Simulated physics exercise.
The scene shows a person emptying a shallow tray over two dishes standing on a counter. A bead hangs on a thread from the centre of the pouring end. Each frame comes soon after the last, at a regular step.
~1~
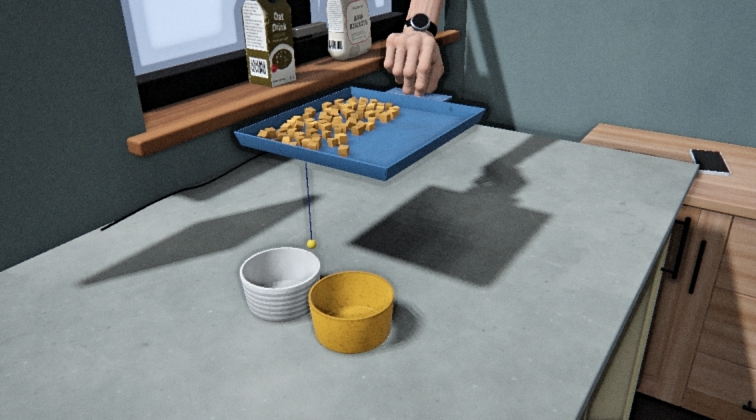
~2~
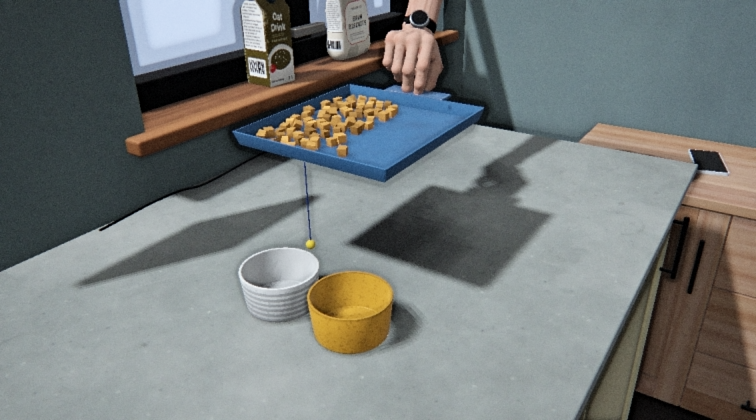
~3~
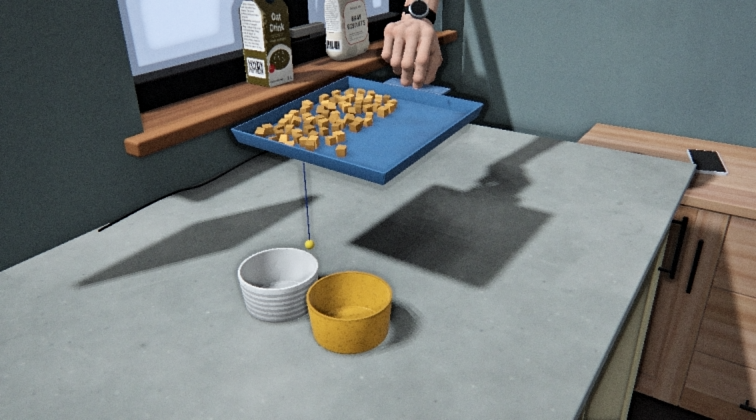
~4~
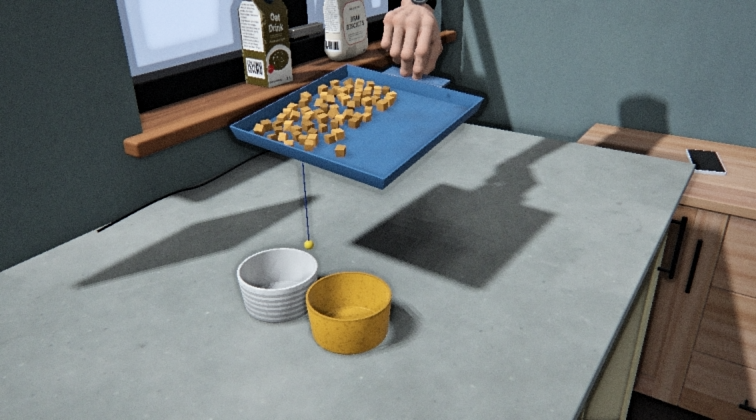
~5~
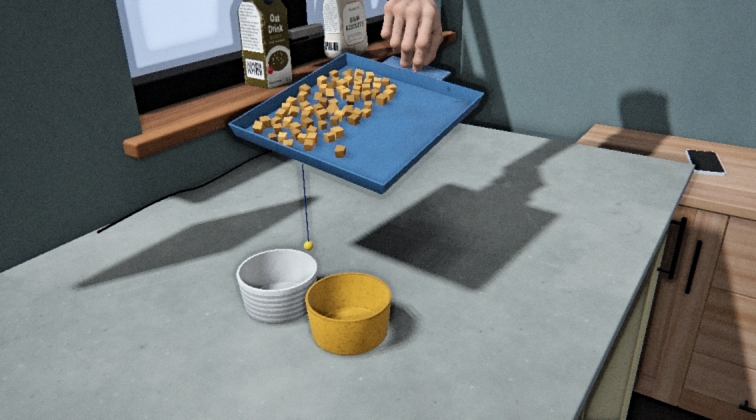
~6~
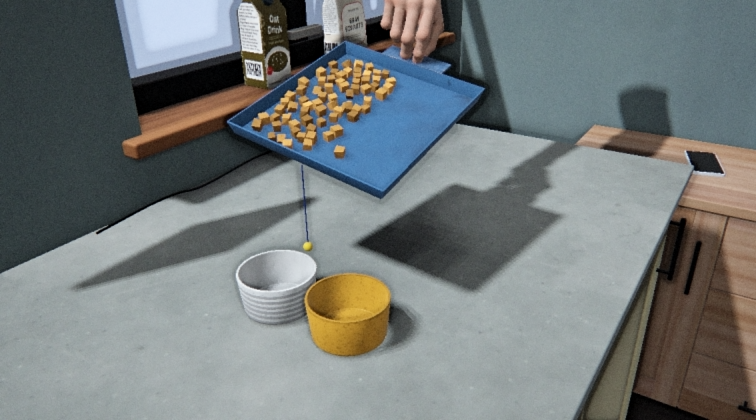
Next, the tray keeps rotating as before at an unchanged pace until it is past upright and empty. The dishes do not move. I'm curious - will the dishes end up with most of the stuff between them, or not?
No, less than half of it.
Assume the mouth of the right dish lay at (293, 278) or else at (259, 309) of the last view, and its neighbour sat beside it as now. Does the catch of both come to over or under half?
Shy of half, then shy of half.
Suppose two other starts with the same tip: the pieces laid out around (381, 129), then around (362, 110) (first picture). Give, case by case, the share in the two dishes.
You'd get near 20 percent first and near 30 percent after that.
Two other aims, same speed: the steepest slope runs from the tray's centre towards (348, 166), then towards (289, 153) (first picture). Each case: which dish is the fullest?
Try 1: Right-side dish. Try 2: Left-side dish.
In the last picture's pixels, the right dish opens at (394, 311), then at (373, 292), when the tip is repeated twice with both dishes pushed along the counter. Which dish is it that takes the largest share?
Well, the first go goes to the leftmost dish, and the second to the rightmost dish.
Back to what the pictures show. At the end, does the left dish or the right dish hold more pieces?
Pick: The one placed right.
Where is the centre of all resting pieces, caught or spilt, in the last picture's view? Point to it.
Close to (376, 305), more or less.
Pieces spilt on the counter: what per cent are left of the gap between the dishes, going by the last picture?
About 0 percent of the spill.
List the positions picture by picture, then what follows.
Corners of the pouring end at (240, 131) and (385, 166), level; middle of the load at (338, 121), croutons; left dish at (255, 300); right dish at (327, 331); bead on its thread at (312, 244), in the first picture.
Corners of the pouring end at (239, 131) and (384, 167), level; middle of the load at (337, 120), in the second picture.
Corners of the pouring end at (237, 129) and (383, 170), tipped barely, lowest at the right corner; middle of the load at (336, 116), in the third picture.
Corners of the pouring end at (236, 126) and (382, 175), tipped a little, lowest at the right corner; middle of the load at (334, 110), in the fourth picture.
Corners of the pouring end at (235, 123) and (382, 181), tipped a little, lowest at the right corner; middle of the load at (334, 104), in the fifth picture.
Corners of the pouring end at (233, 121) and (382, 187), tipped clearly, lowest at the right corner; middle of the load at (333, 99); left dish at (251, 303); right dish at (323, 333), in the sixth picture.
Soon, tray tipped steeply; nearly all on the tray; a stray few outside both; a small part in the air.
A while on, tray tipped past a quarter turn; about two thirds on the tray; a small part in the right dish; about a quarter outside both.
Towards the end, tray tipped past a quarter turn; about a quarter in the right dish; about two thirds outside both.
Finally, tray tipped past a quarter turn; about a quarter in the right dish; none in the left dish; about two thirds outside both.
